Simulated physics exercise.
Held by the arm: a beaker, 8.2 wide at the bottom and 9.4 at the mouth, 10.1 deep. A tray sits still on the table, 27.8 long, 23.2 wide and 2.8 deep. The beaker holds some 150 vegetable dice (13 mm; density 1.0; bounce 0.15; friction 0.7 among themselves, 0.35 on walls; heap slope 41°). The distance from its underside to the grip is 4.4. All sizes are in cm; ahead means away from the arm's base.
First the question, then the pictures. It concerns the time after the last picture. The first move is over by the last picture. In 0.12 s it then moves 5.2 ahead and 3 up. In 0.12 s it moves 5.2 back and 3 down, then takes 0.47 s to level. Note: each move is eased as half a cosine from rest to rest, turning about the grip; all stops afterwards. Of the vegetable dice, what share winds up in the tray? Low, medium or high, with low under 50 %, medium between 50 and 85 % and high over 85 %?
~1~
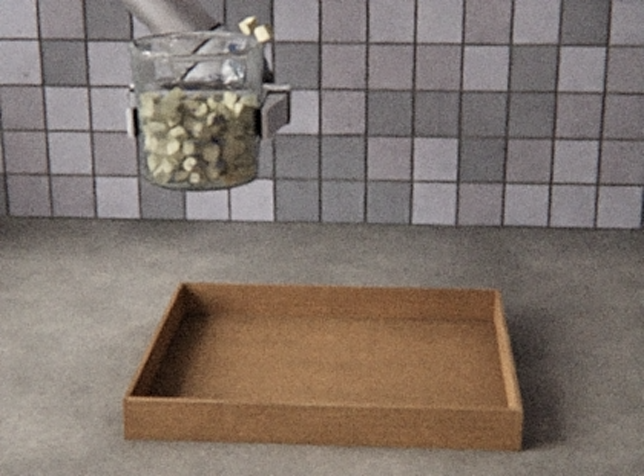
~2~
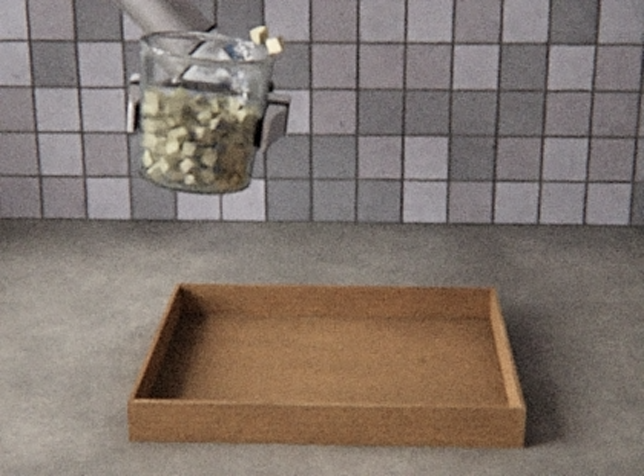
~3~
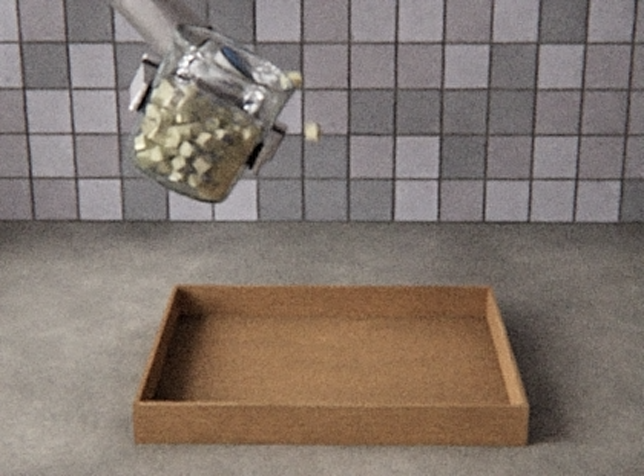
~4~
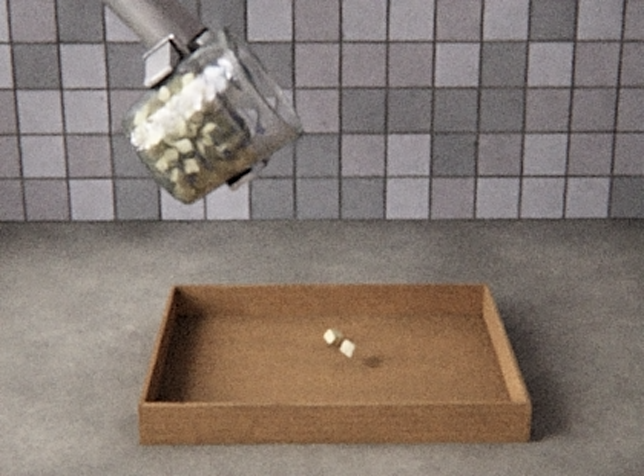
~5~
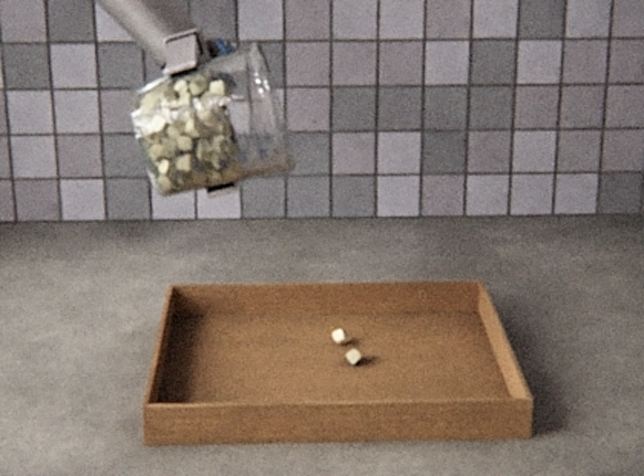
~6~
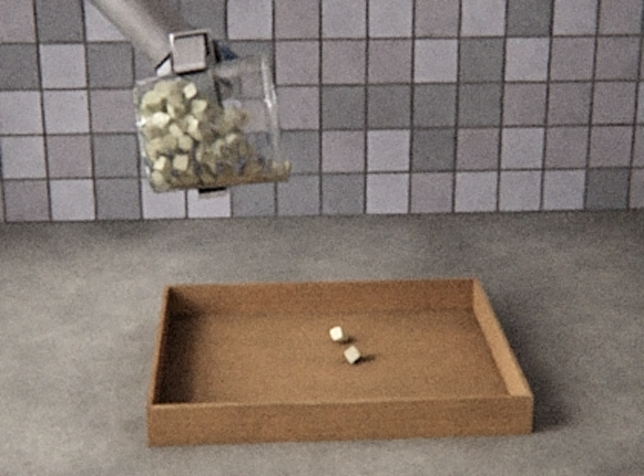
High.
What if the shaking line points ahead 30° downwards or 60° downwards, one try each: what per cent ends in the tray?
Result: Approx. 30 % and 5 %, one try each.
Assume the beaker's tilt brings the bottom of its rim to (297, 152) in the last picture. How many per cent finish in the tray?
60 %.
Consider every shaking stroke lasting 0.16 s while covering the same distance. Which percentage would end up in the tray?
Estimate: Close to 60 percent.
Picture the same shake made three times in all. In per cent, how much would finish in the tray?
In that case it would be roughly 100 per cent.
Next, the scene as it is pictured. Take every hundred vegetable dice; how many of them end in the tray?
Roughly 95 percent.
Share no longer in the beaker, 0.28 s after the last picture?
Near 95 in a hundred parts have gone so far.
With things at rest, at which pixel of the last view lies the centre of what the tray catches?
At about (440, 356).
Then, 0.28 s on, tilted 80° forward, highest piece 18 above the table; 5 in the beaker, 2 in the tray, 144 in flight or on a rim.
Then, 0.57 s on, tilted 17° forward, highest piece 21 above the table; 145 in the tray, 3 in the beaker, 3 on the table or floor.
Then, 0.91 s on, level, highest piece 17 above the table; 145 in the tray, 3 in the beaker, 3 on the table or floor.
Then, 1.96 s on, level, highest piece 17 above the table; 145 in the tray, 3 in the beaker, 3 on the table or floor.
In the end, 145 in the tray, 3 in the beaker, 3 on the table or floor. That is 96 % in the tray.
